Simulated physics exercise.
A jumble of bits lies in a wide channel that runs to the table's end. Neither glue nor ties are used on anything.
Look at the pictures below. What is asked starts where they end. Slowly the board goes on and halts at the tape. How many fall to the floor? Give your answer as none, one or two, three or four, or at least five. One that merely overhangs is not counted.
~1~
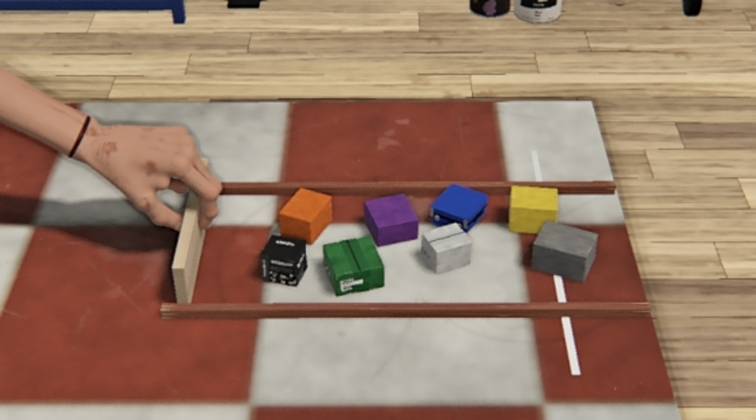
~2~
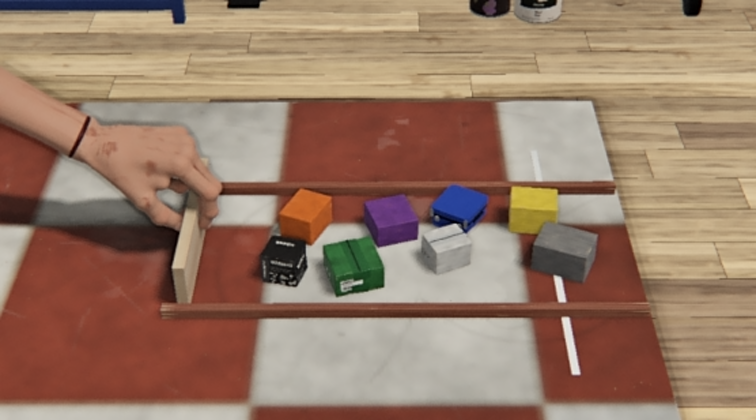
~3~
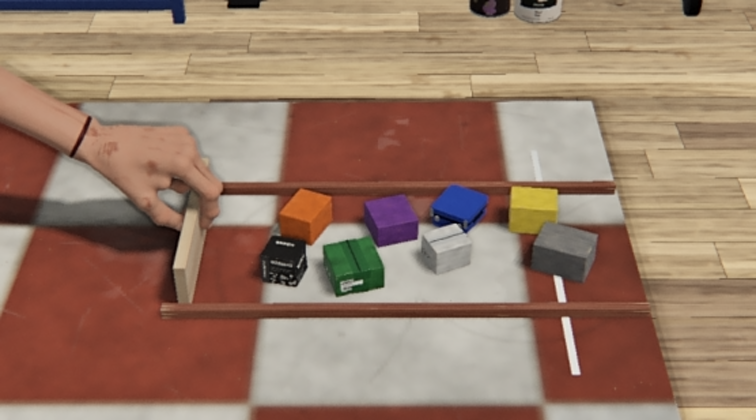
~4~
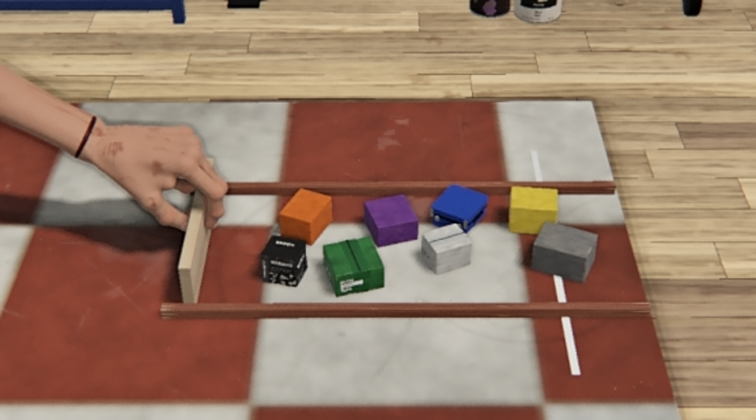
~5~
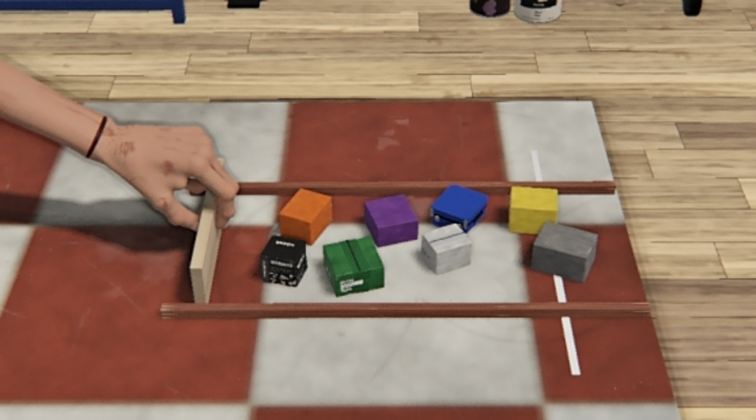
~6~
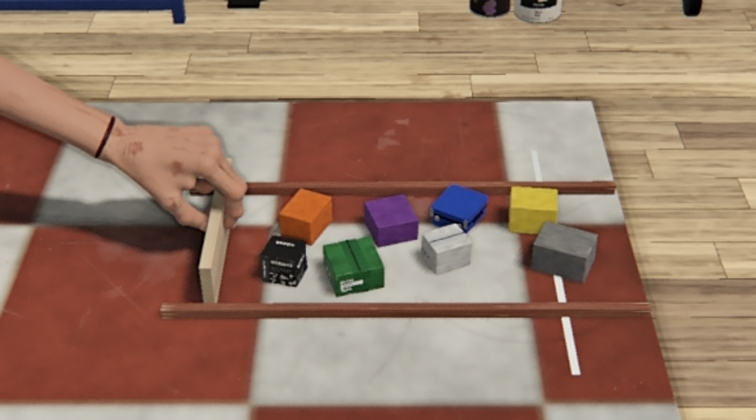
The count is three or four.
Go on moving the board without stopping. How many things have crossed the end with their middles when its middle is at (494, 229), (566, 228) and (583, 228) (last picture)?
1; 4; 6.
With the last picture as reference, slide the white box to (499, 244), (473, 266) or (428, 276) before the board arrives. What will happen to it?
Taking the spots in turn, it gets knocked off, then gets knocked off, then gets knocked off.
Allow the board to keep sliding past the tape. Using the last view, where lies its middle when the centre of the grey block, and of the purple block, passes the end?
Grey block over the end: About (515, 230). Purple block over the end: About (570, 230).
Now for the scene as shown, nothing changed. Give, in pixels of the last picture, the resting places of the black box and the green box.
Going in order: First (576, 257), then (623, 269).
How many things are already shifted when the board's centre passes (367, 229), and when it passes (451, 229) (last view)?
First 6, after that 8.
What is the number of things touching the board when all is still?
That comes to 2.
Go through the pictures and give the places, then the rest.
Grey block (564, 252); yellow block (533, 211); blue case (459, 211); board (194, 229); tape (552, 249), in the first picture.
Yellow block (533, 211); orange block (306, 217), in the second picture.
Blue case (459, 211); white box (446, 249), in the third picture.
Grey block (564, 252); purple block (391, 220), in the fourth picture.
Yellow block (533, 211); board (211, 229), in the fifth picture.
Grey block (564, 252); yellow block (533, 211); blue case (459, 211); board (219, 229); tape (552, 249), in the sixth picture.
Soon after, none off yet; grey block at rest near (564, 252); yellow block at rest near (533, 211); blue case moving near (470, 210).
In the end, the number that fall off is three or four; gone, white box, blue case, yellow block and grey block.
